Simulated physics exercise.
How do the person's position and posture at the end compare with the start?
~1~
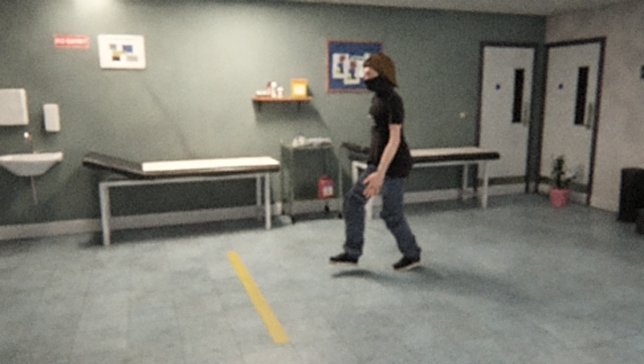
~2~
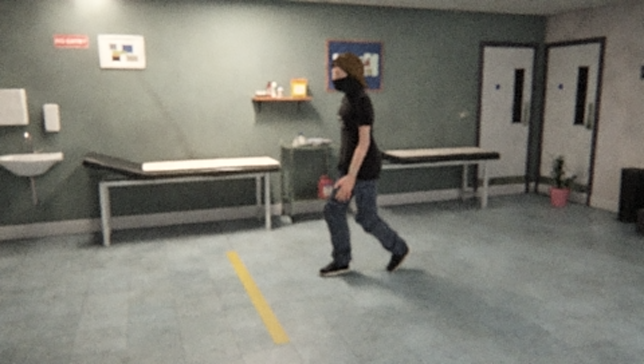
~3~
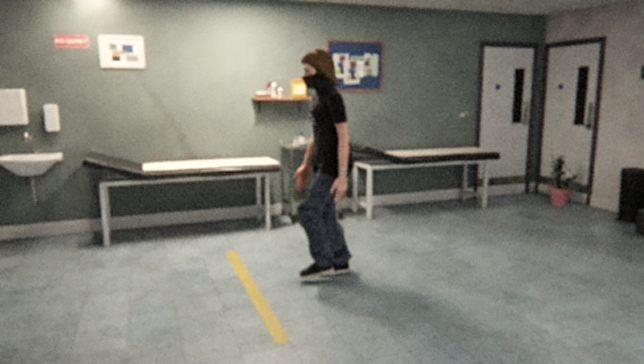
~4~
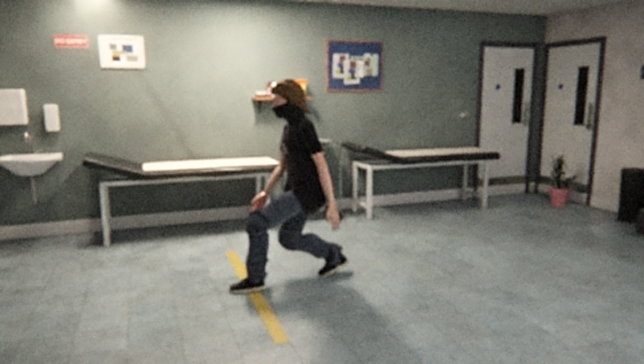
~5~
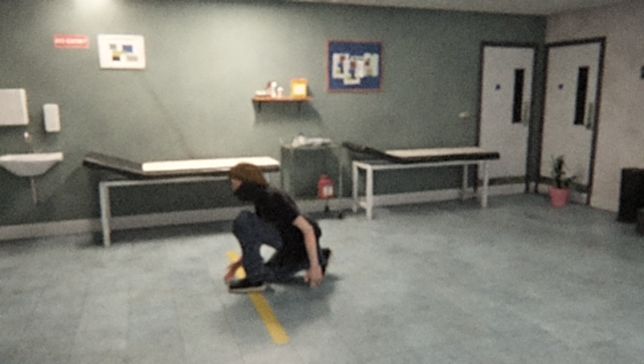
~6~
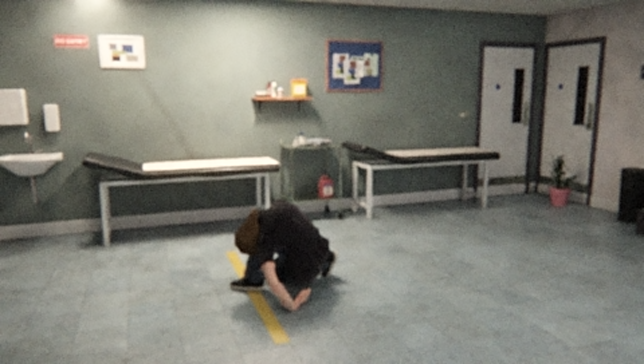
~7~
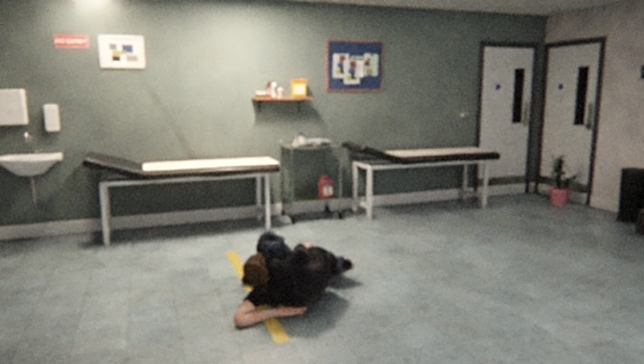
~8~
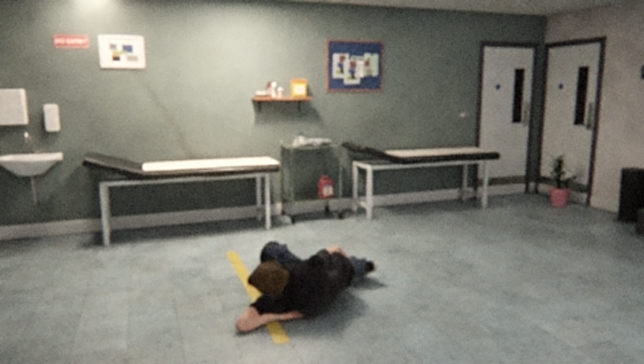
At the start the person is upright and walking in front of the right-hand bench. At the end they are lying on the floor, farther left and lower in view, beside the yellow tape.
